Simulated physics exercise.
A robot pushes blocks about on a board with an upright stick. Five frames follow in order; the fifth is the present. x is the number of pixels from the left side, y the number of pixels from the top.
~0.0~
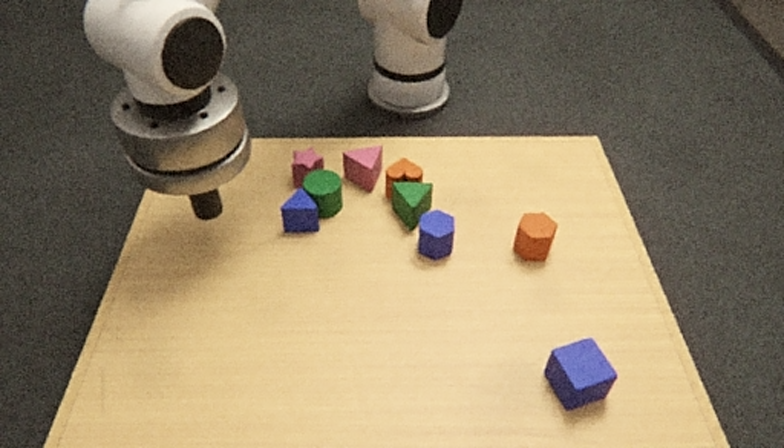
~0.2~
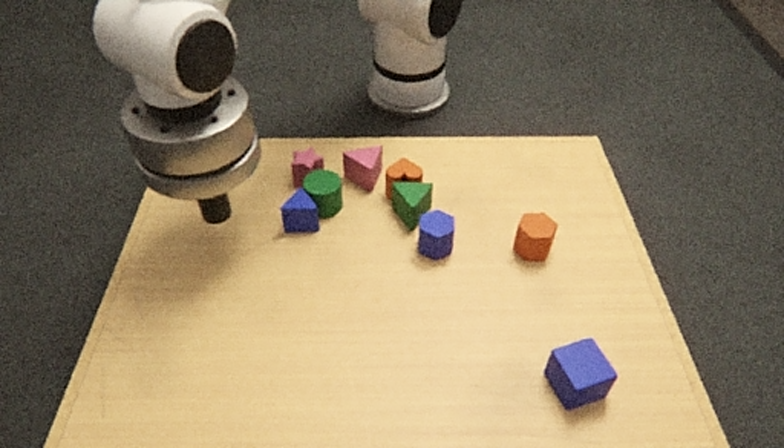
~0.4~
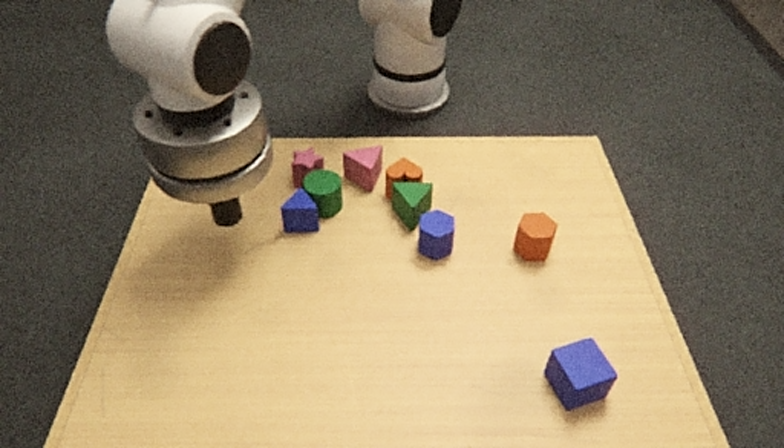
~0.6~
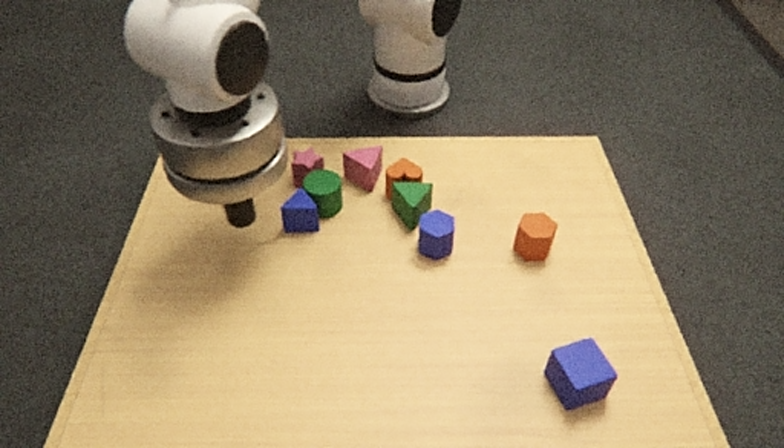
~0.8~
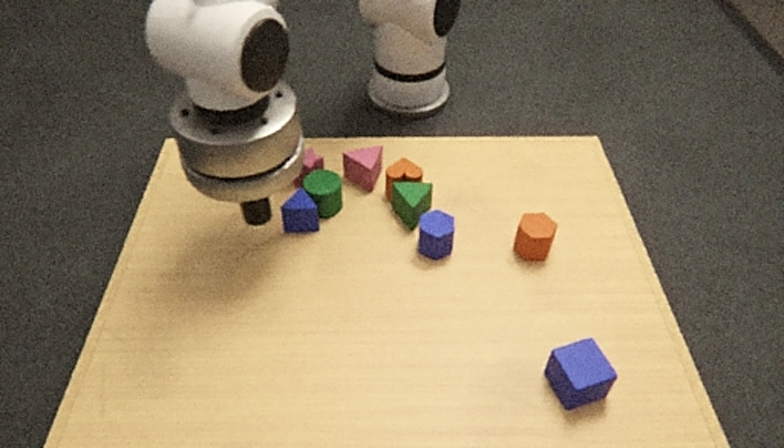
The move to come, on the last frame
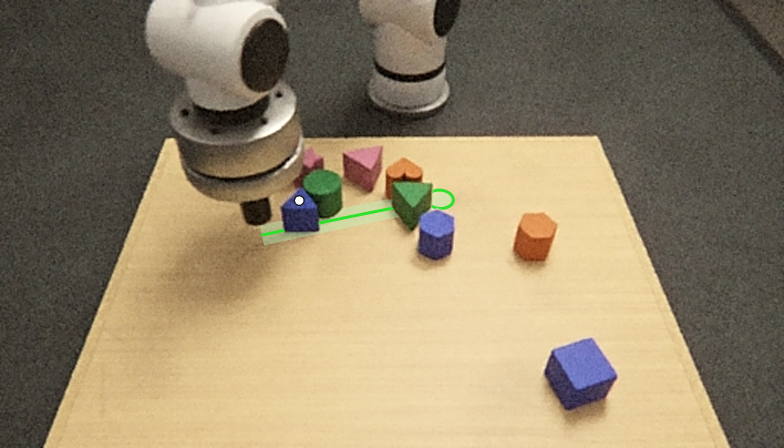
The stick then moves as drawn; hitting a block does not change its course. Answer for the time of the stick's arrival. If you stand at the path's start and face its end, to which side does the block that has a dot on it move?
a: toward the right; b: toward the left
Letter a.
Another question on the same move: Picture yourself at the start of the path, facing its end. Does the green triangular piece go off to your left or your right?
Facing the way the path runs, start to end, you'll find the green triangular piece has shifted right.
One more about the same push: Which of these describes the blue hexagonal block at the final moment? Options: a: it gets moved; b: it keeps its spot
Answer: B.
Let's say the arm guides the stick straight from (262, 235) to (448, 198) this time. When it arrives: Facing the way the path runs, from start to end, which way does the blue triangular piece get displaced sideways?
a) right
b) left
The answer is a.
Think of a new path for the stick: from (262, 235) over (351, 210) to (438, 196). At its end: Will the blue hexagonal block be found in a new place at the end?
No.
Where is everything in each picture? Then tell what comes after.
In the first picture, stick tip at (209, 212); block tops, blue triangular piece at (299, 201); green disc at (322, 181); orange heart at (404, 168); green triangular piece at (413, 191); blue hexagonal block at (437, 222).
In the second picture, stick at (218, 215); blocks unchanged.
In the third picture, stick at (229, 218); blocks unchanged.
In the fourth picture, stick at (242, 219); blocks unchanged.
In the fifth picture, stick at (258, 217); blue triangular piece at (299, 201); green disc at (322, 181); orange heart at (404, 168); green triangular piece at (413, 191); blue hexagonal block at (437, 222).
Path on the board, straight from (262, 235) to (440, 199); the dot is on the blue triangular piece.
The first path, step by step. One third of the way, stick at (323, 204); blue triangular piece at (350, 197), turned 50° anticlockwise; green disc at (338, 176).
Two thirds of the way, stick at (383, 192); blue triangular piece at (403, 198); green disc at (350, 170); green triangular piece at (424, 190).
At the end, stick at (442, 181); blue triangular piece at (420, 198), turned 45° clockwise; green disc at (350, 170); orange heart at (413, 163), turned 25° anticlockwise; green triangular piece at (461, 189), turned 75° clockwise; blue hexagonal block in place.
